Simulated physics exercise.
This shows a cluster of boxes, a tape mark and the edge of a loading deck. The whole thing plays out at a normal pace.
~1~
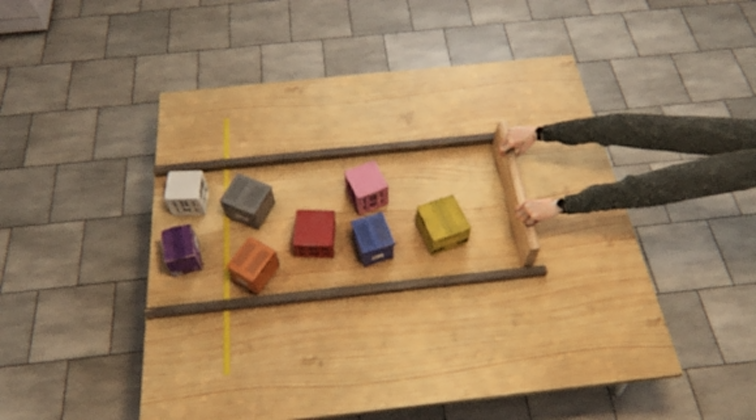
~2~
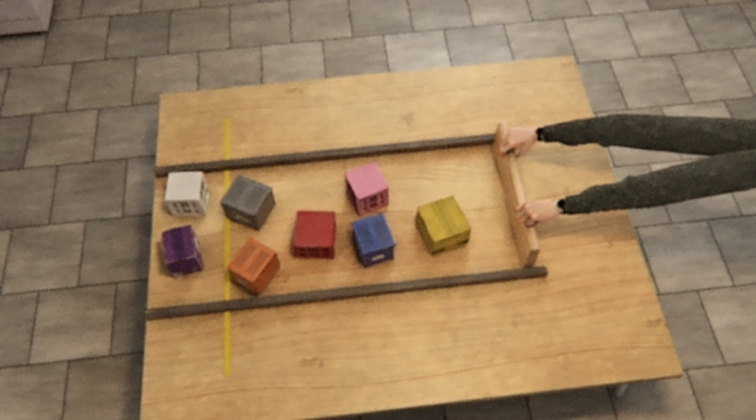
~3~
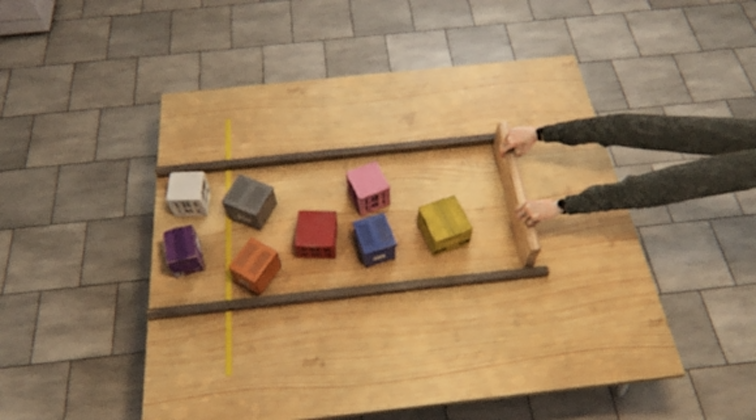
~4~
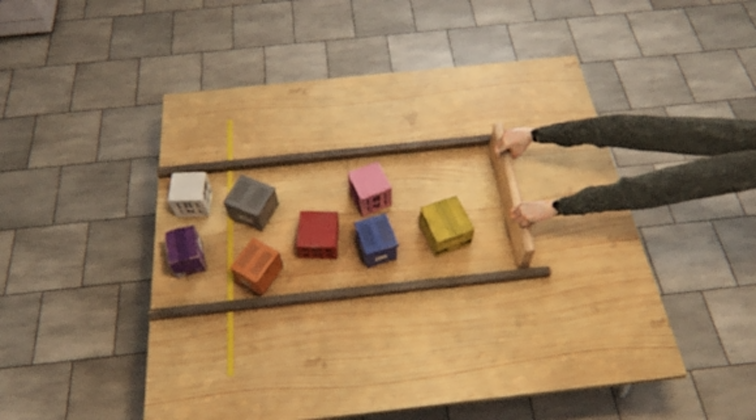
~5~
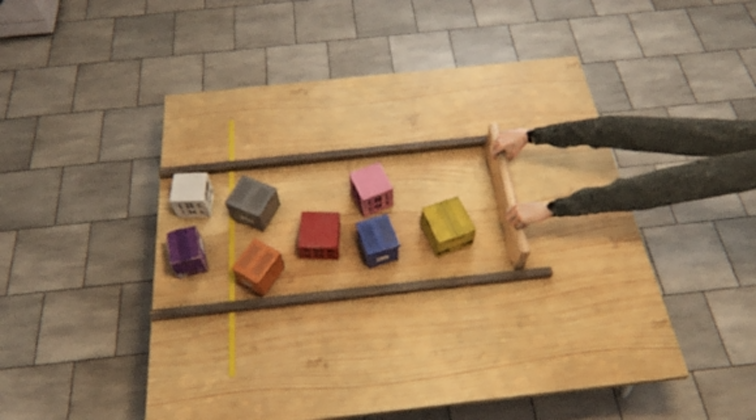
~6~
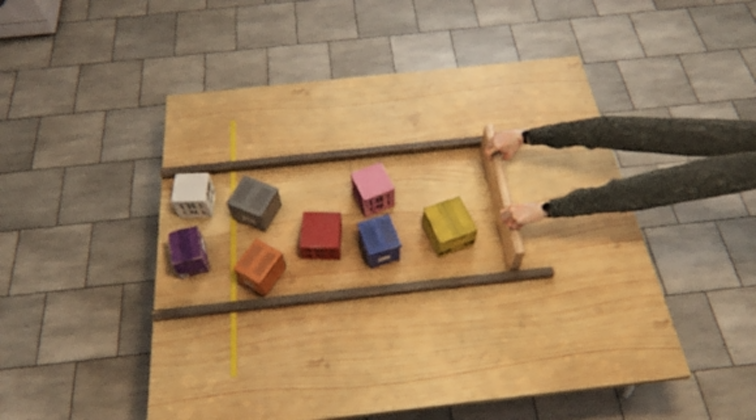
On a wooden table between two dark rails, eight colored boxes sit in a loose cluster, a yellow tape line crossing near the left end. Two hands grip a plank at the right and slide it slightly left toward the yellow box, while the boxes stay essentially in place.
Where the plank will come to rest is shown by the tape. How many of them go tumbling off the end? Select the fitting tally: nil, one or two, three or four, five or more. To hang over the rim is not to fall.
I expect three or four to end up below.
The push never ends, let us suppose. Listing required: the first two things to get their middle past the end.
First up is the purple parcel, with the red crate next.
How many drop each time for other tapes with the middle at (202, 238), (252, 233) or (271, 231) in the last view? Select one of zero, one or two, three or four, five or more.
The falls would be at least five; one or two; one or two.
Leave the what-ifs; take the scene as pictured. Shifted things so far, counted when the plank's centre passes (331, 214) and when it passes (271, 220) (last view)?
The number moved is 6 and then 8.
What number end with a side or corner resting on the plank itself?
It adds up to 2.
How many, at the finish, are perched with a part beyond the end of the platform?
The answer comes to 0.
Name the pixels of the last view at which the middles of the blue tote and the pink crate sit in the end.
Roughly (173, 262), and the other roughly (214, 203).
Soon after, none off yet; purple parcel at rest near (189, 252); white crate at rest near (194, 196); grey tote at rest near (255, 204).
After that, none off yet; purple parcel at rest near (189, 252); white crate at rest near (194, 196); grey tote displaced a little near (243, 201).
And then, none off yet; purple parcel displaced about its own width near (155, 257); white crate displaced a little near (189, 195); grey tote displaced about its own width near (227, 200).
In the end, the number that fall off is three or four; gone, red crate, orange tote, white crate and purple parcel.
